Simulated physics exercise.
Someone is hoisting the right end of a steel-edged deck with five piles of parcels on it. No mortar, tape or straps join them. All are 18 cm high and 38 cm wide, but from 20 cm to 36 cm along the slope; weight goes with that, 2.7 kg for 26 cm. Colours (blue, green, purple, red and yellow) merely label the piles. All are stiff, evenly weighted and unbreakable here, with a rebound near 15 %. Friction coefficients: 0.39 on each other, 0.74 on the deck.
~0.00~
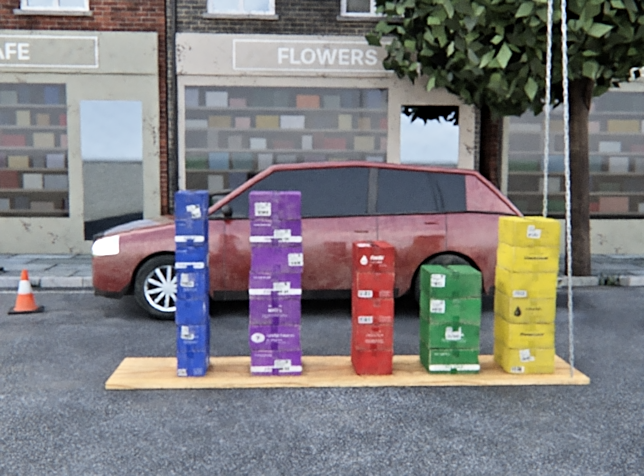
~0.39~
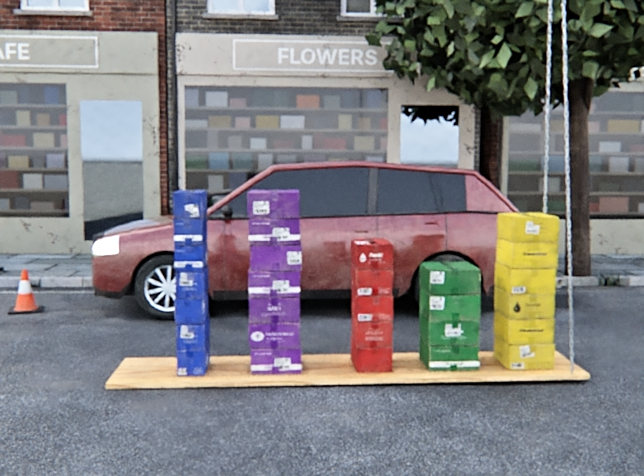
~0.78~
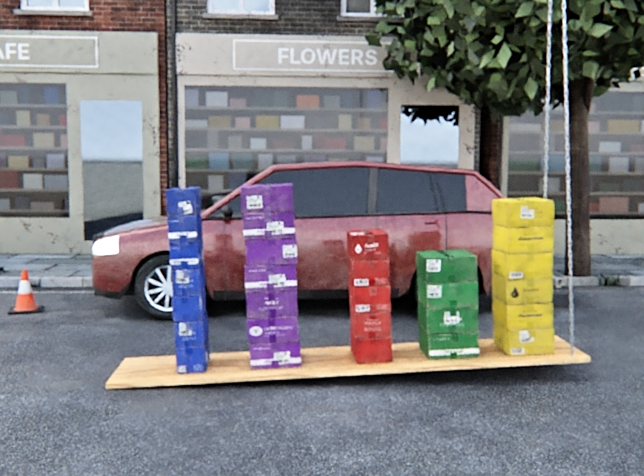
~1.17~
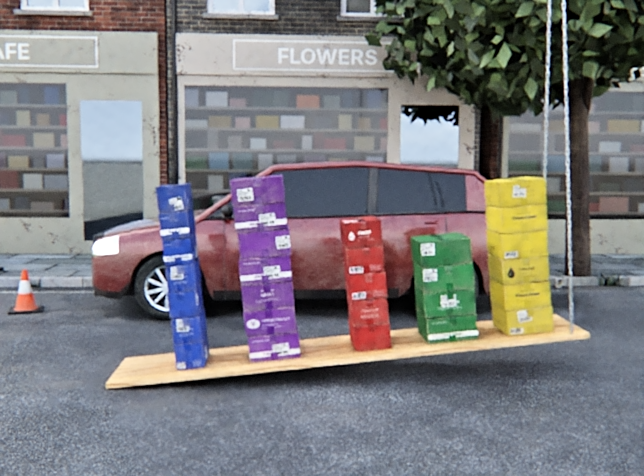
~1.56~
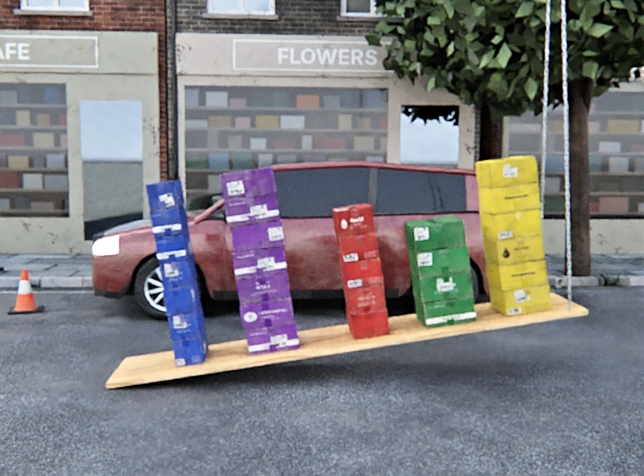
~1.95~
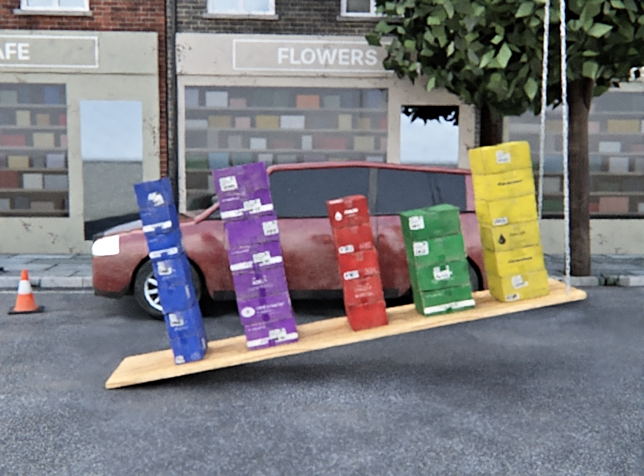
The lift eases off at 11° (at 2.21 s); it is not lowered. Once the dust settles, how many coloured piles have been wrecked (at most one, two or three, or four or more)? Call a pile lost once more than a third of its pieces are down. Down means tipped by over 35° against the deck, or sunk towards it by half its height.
Piles wrecked: At most one.
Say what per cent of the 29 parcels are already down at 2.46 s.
At that moment 0 per cent.
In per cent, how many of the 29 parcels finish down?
Roughly 25 per cent of them.
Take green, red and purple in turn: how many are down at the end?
Green 0, red 0, purple 0.
By 2.12 s, slope 11°; none of the 29 parcels down, 7 disturbed; top blue parcel tilted 4°.
By 2.46 s, slope 11°; none of the 29 parcels down, 7 disturbed; top blue parcel tilted 19°.
By 2.72 s, slope 11°; 7 of the 29 parcels down; top blue parcel tilted 47°, 31 cm lower.
By 2.90 s, slope 11°; 7 of the 29 parcels down; top blue parcel on its side.
When it is over (3.5 s), slope 11°; 7 of the 29 parcels down; top blue parcel on its side; top purple parcel unmoved. Wrecked, blue. In pixels of the last frame, middles, top purple parcel near (240, 177).
